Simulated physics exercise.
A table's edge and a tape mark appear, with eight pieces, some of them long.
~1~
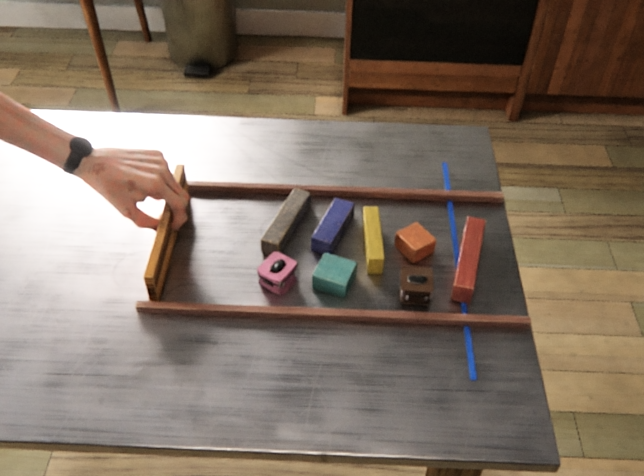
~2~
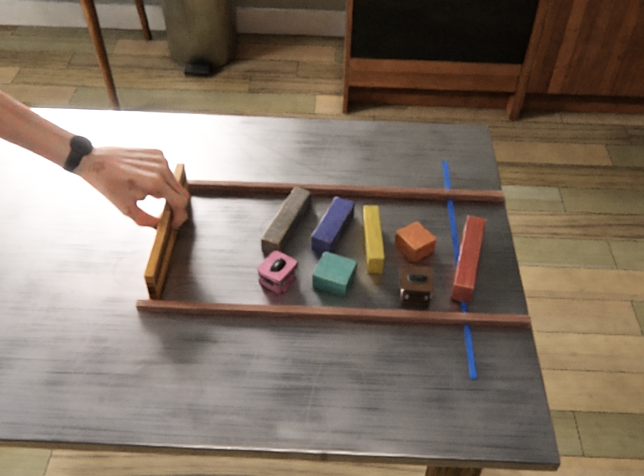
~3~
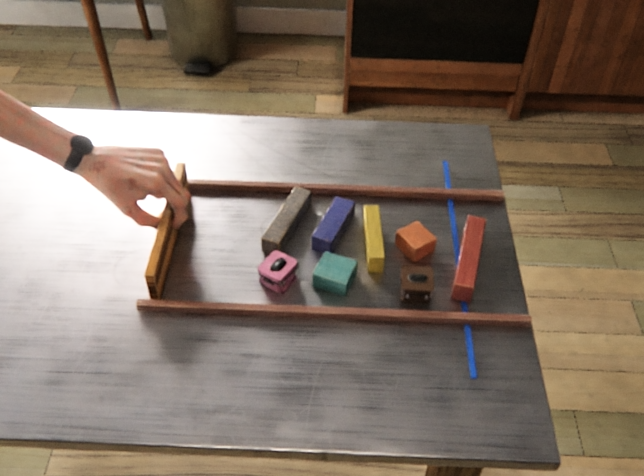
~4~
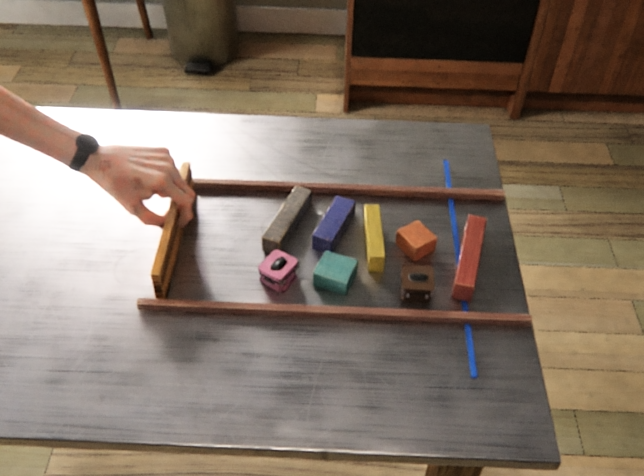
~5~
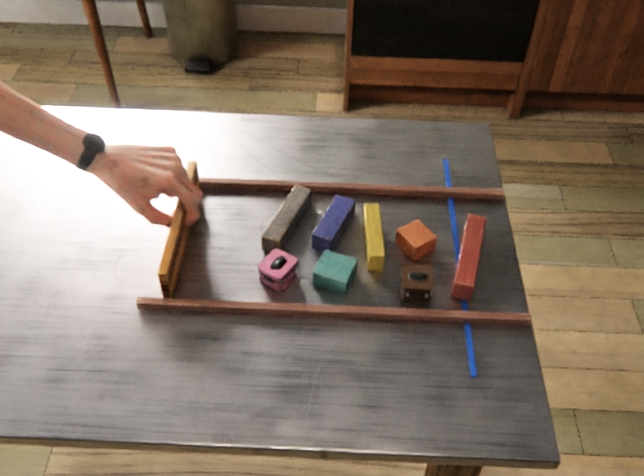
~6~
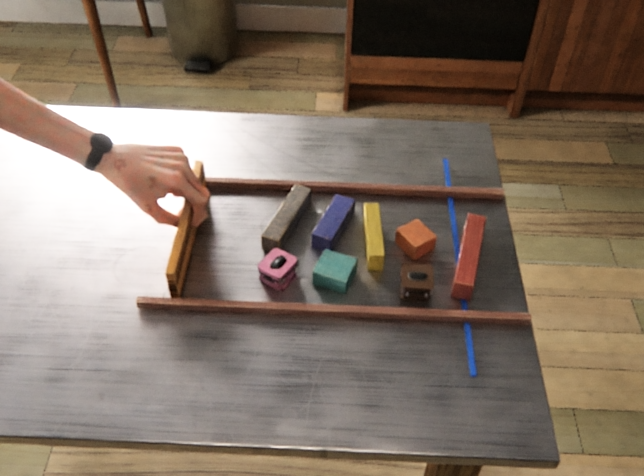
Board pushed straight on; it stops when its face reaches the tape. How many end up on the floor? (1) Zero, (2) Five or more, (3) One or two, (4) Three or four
Three or four.
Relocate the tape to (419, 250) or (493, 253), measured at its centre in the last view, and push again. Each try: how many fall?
Down on the floor: 1 and 6.
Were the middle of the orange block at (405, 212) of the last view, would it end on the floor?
Then it survives.
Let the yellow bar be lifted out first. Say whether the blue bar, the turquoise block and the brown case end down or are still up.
The blue bar stays put; the turquoise block stays put; the brown case comes off.
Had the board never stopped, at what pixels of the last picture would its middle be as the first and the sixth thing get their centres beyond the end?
Pixels, in order: Around (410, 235), around (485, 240).
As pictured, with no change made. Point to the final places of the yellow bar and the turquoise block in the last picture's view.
Final centres, in order: Near (506, 239), near (508, 281).
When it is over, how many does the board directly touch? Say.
The answer is 2.
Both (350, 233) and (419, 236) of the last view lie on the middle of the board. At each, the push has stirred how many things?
The first number is 7, the next one 8.
Soon after, none off yet; red bar at rest near (469, 255); orange block at rest near (415, 239); brown case at rest near (416, 283).
Then, none off yet; red bar at rest near (469, 255); orange block moved a little near (430, 239); brown case moved a little near (428, 284).
Further on, none off yet; red bar moved a little near (526, 258); orange block moved well along near (495, 235); brown case moved well along near (502, 289).
At rest, the number that fall off is three or four; fallen, brown case, orange block and red bar.
